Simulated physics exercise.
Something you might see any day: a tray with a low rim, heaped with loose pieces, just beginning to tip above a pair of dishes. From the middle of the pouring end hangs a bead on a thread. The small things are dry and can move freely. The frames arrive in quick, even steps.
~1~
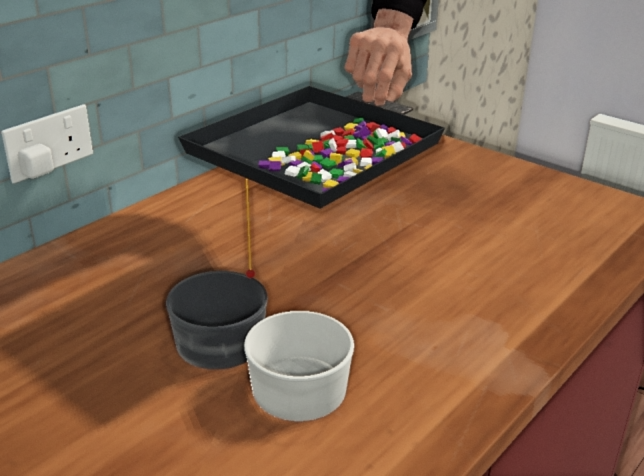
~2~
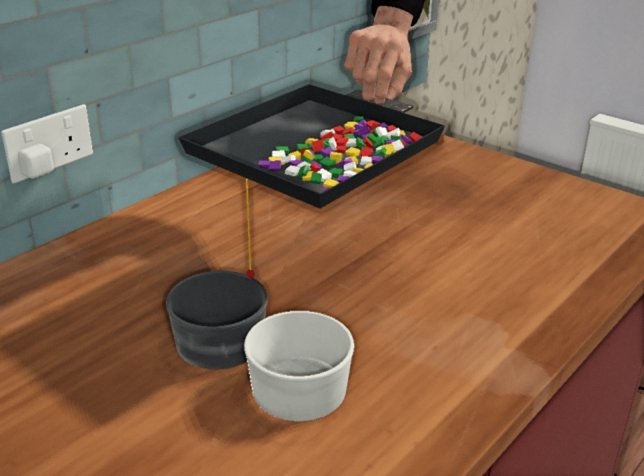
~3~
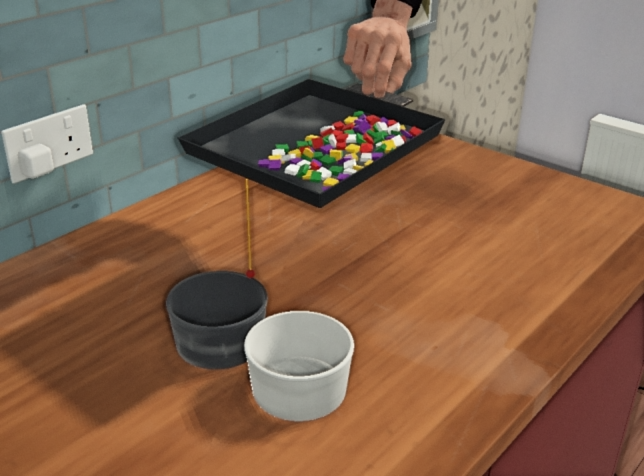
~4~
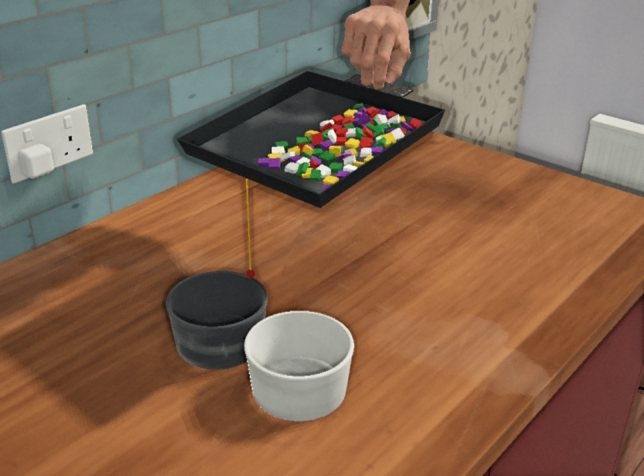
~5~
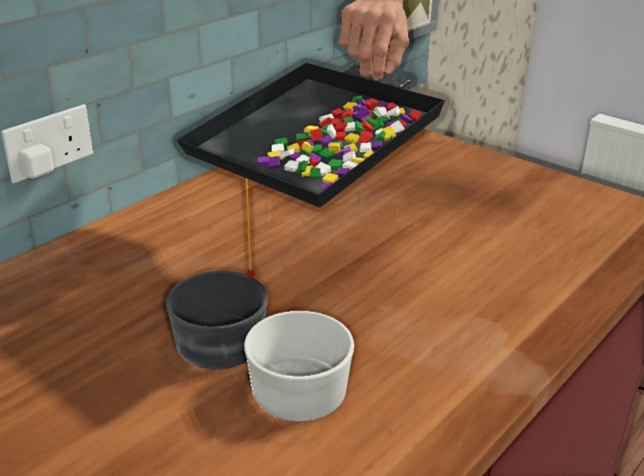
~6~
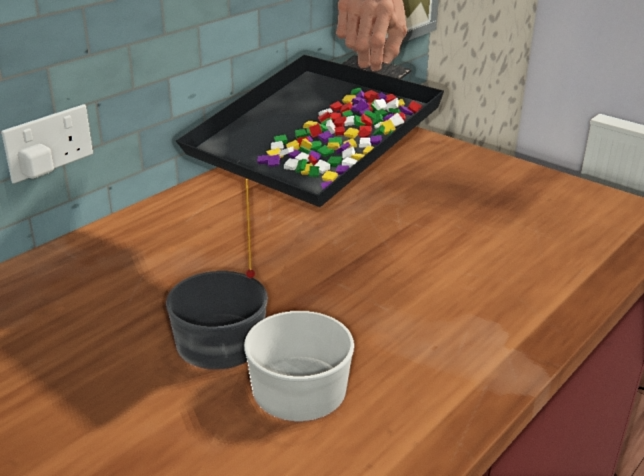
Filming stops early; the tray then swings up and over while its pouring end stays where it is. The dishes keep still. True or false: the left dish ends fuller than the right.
True.
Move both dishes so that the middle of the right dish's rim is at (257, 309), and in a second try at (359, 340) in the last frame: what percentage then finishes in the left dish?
It would be near 20 per cent first and near 10 per cent second.
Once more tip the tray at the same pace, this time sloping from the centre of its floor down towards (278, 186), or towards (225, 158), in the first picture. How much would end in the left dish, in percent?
10 % and 10 %.
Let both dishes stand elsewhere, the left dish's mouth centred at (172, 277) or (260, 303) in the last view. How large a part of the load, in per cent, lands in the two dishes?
First try: Around 80 percent; second try: Around 40 percent.
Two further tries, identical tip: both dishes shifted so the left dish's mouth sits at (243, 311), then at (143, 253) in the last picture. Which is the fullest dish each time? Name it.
Case one: The dish at left. Case two: The dish at right.
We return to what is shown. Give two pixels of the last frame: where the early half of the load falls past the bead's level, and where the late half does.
(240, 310), then (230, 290).
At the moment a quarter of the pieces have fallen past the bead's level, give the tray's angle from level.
Angle: Close to 100°.
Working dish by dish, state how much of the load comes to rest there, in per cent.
Left dish around 50, right dish around 20, both in a hundred.
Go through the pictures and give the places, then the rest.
In the first picture, corners of the pouring end at (185, 137) and (320, 190), level; middle of the load at (353, 154), mosaic tiles; left dish at (182, 338); right dish at (264, 388); bead on its thread at (251, 274).
In the second picture, corners of the pouring end at (185, 137) and (320, 190), level; middle of the load at (353, 152).
In the third picture, corners of the pouring end at (185, 137) and (320, 190), tipped barely, level across its low end; middle of the load at (353, 149).
In the fourth picture, corners of the pouring end at (184, 138) and (319, 190), tipped a little, level across its low end; middle of the load at (353, 144).
In the fifth picture, corners of the pouring end at (183, 139) and (318, 191), tipped a little, level across its low end; middle of the load at (352, 139).
In the sixth picture, corners of the pouring end at (182, 139) and (317, 191), tipped a little, level across its low end; middle of the load at (352, 133); left dish at (182, 338); right dish at (264, 388).
Soon, tray tipped steeply; nearly all on the tray; a stray few in the air.
A while on, tray tipped right over; most on the tray; a small part in the right dish; a small part in the left dish; a small part outside both; a small part in the air.
Towards the end, tray tipped past a quarter turn; about a quarter in the right dish; about half in the left dish; about a quarter outside both.
Finally, tray tipped past a quarter turn; about a quarter in the right dish; about half in the left dish; about a quarter outside both.
